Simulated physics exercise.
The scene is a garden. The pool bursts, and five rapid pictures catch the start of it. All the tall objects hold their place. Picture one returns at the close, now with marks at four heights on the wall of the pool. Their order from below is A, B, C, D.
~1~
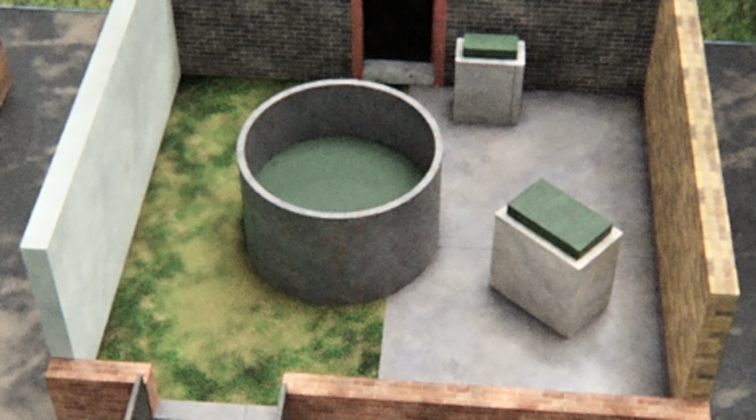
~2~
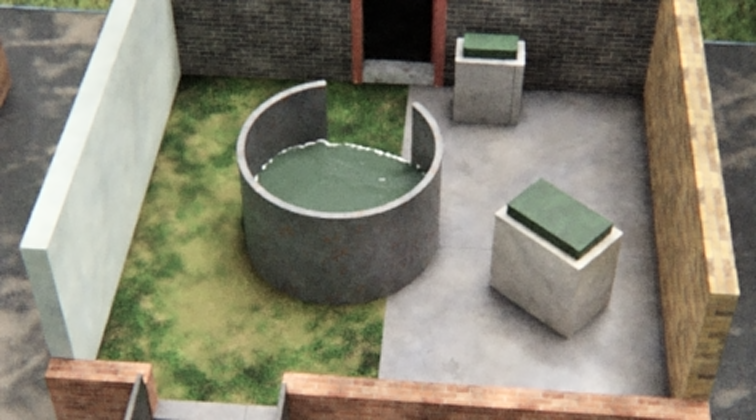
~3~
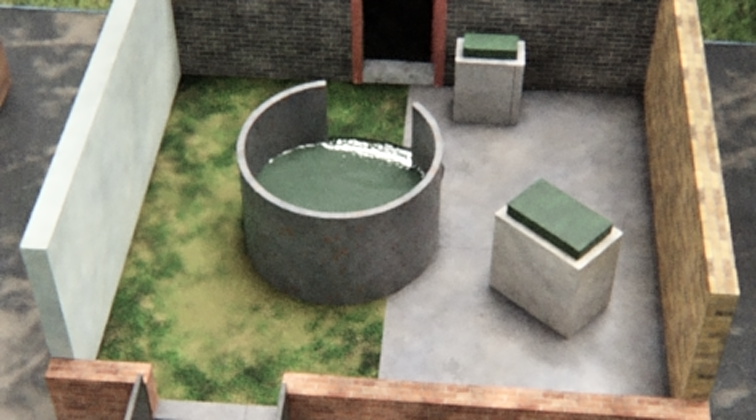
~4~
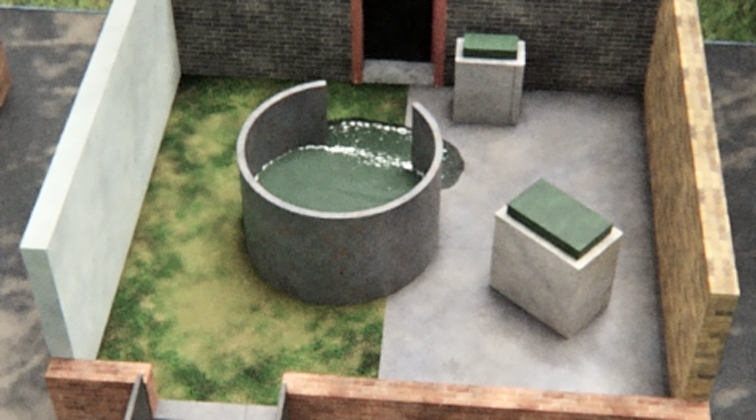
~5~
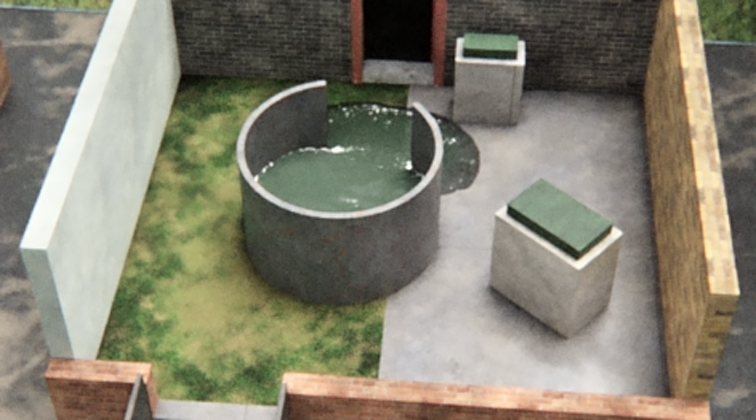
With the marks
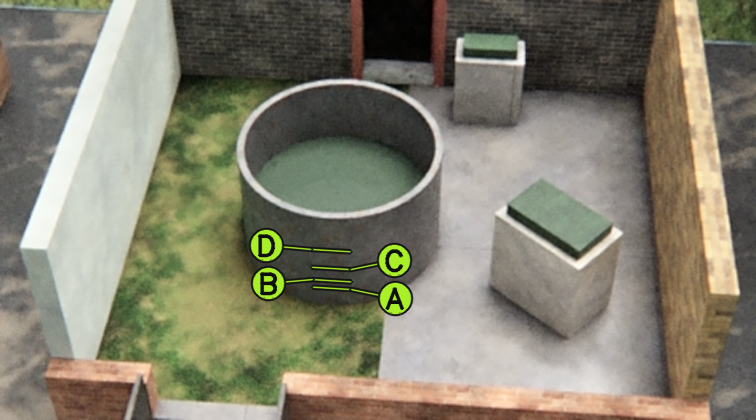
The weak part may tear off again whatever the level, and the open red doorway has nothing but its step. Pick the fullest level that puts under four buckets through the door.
B will do.
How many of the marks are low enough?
Two of the four.
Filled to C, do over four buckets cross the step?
Yes, that goes wrong.
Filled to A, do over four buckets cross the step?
No.
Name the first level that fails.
It is C.
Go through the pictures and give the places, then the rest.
The first frame shows water in the pool at rest, its middle at (341, 197); foot of the red doorway at (398, 84); open gate at (217, 365).
In the second frame, water covers 1 % of the ground, its front hidden from here.
In the third frame, water covers 3 % of the ground, its front hidden from here.
In the fourth frame, water covers 6 % of the ground, its front hidden from here.
In the fifth frame, water covers 9 % of the ground, its front hidden from here.
In lime, A at (332, 288); B at (331, 280); C at (331, 268); D at (330, 250); from the bottom up A, B, C, D.
With A, nothing gets over.
With B, a splash gets over, under a bucket.
With C, about 10 bucketfuls get in.
With D, dozens of bucketfuls pour in.
